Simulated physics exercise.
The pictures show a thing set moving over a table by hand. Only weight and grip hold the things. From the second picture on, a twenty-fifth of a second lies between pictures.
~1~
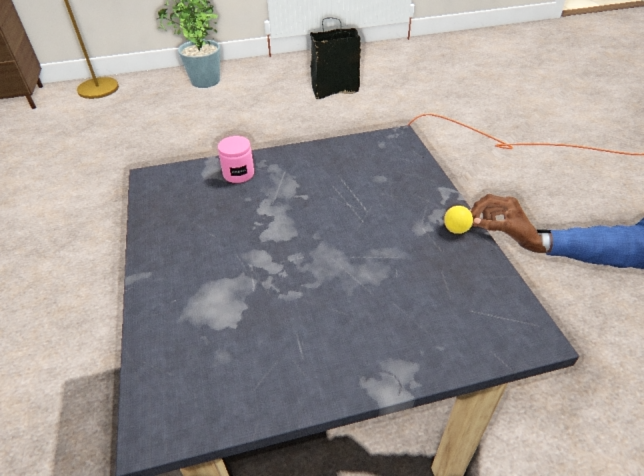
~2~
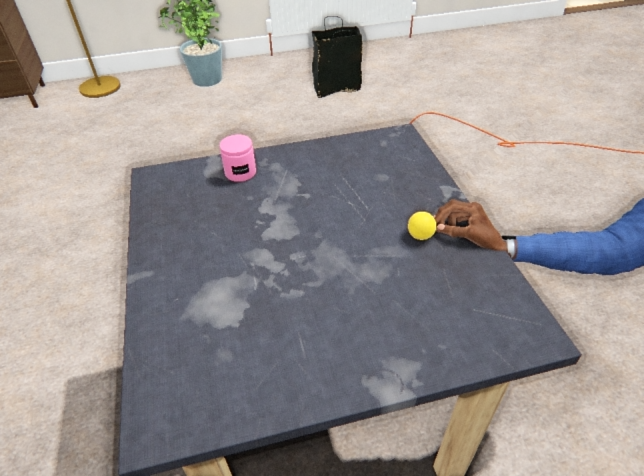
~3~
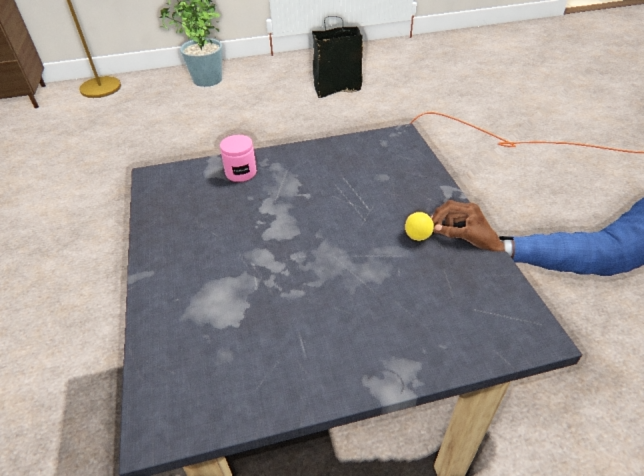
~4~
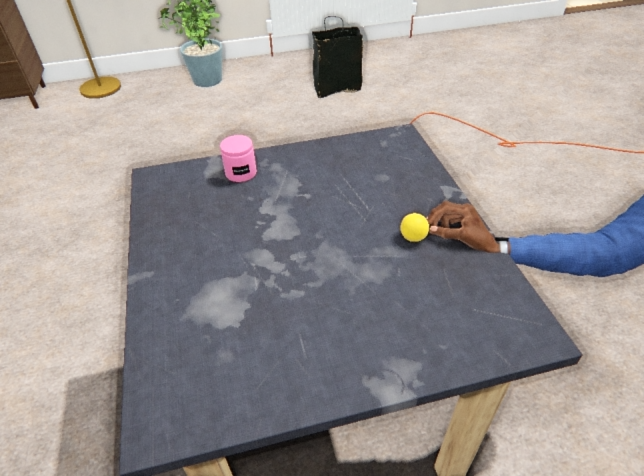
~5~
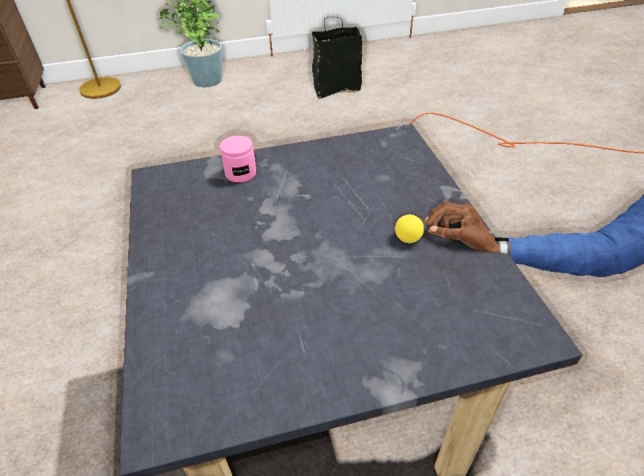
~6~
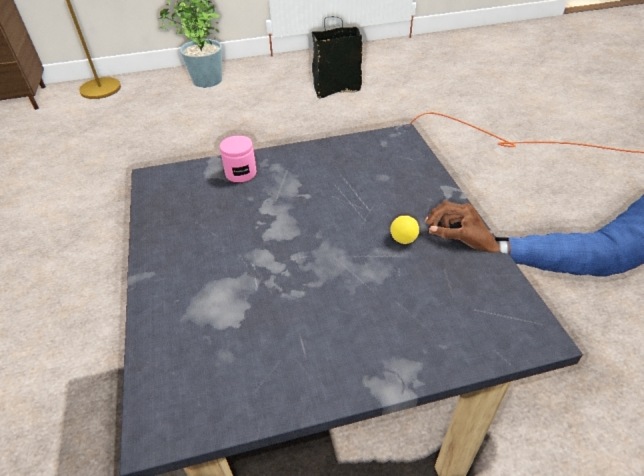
A yellow lemon, looking like a small ball, sits near the right edge of a dark, scuffed square table, seen from above in a carpeted room. A pink lidded jar stands at the table's far left, with a potted plant, black bag and orange cord beyond. A blue-sleeved hand moves the lemon left, then stays nearly still as it creeps slightly farther left, clear of the fingers.
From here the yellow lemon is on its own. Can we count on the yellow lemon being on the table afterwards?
The yellow lemon remains on top.
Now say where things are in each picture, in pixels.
The first picture shows under the hand; yellow lemon (458, 220).
The second picture shows under the hand; yellow lemon (422, 226).
The third picture shows under the hand; yellow lemon (419, 226).
The fourth picture shows yellow lemon (415, 228).
The fifth picture shows yellow lemon (409, 229).
The sixth picture shows yellow lemon (405, 230) moved a little.
Then, 0.10 s later than the last frame, yellow lemon moved about its own width near (395, 232).
Then, 0.20 s later than the last frame, yellow lemon moved about its own width near (388, 233).
Then, 0.40 s later than the last frame, yellow lemon moved about its own width near (382, 235).
When it is over, moved from the start, yellow lemon. End places, in pixels of the last picture, yellow lemon near (382, 235).
